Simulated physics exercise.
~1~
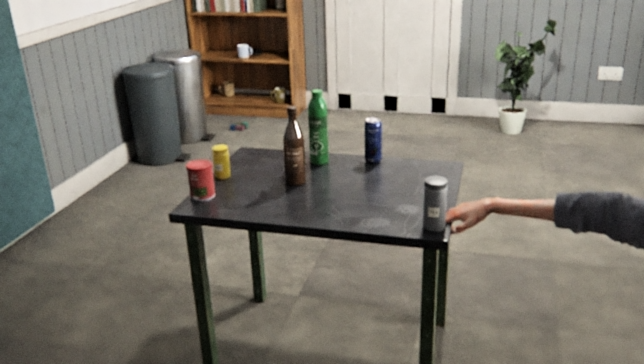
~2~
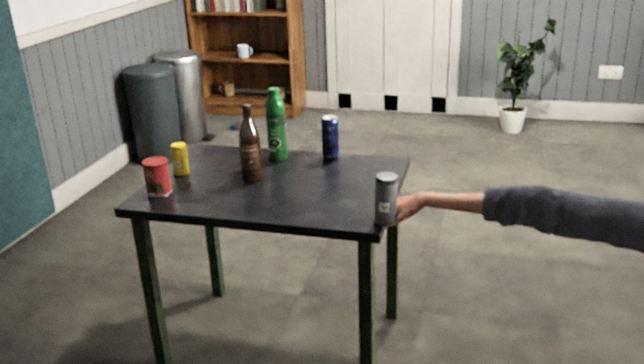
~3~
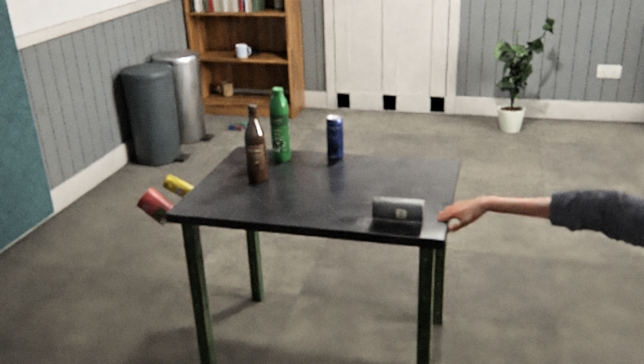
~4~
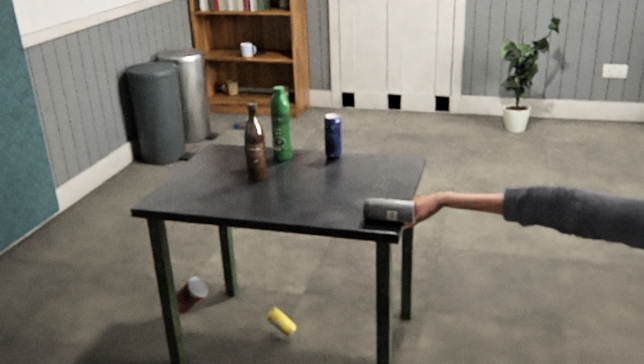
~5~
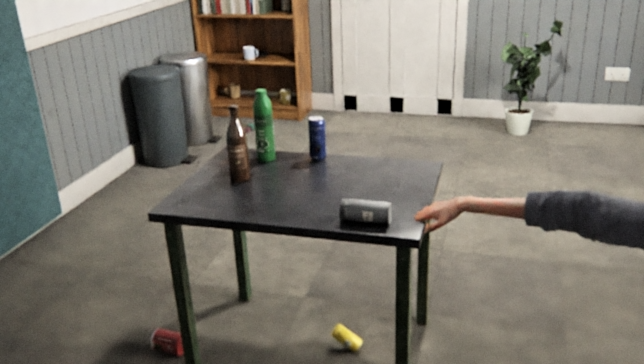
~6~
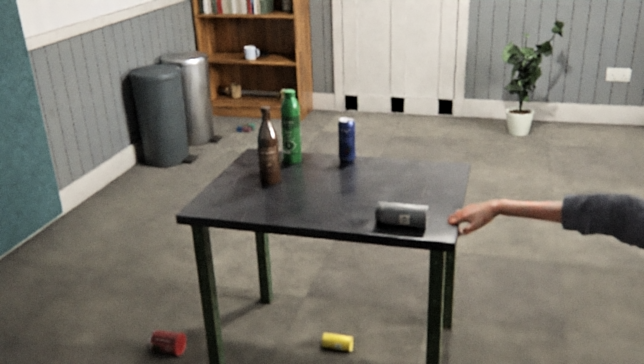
In a grey-panelled room with a bookcase, two bins and a potted plant, a slightly swaying camera looks down on a dark table. A red tin and a yellow shaker stand at its left, brown and green bottles and a blue can towards the back, and a grey jar at the front right corner. A hand gripping that corner shoves the table left, then back and forth again. The jar topples onto its side while the tin and shaker tip off the left edge. Finally both lie on the floor, the jar rests on the tabletop, and the bottles and blue can still stand.
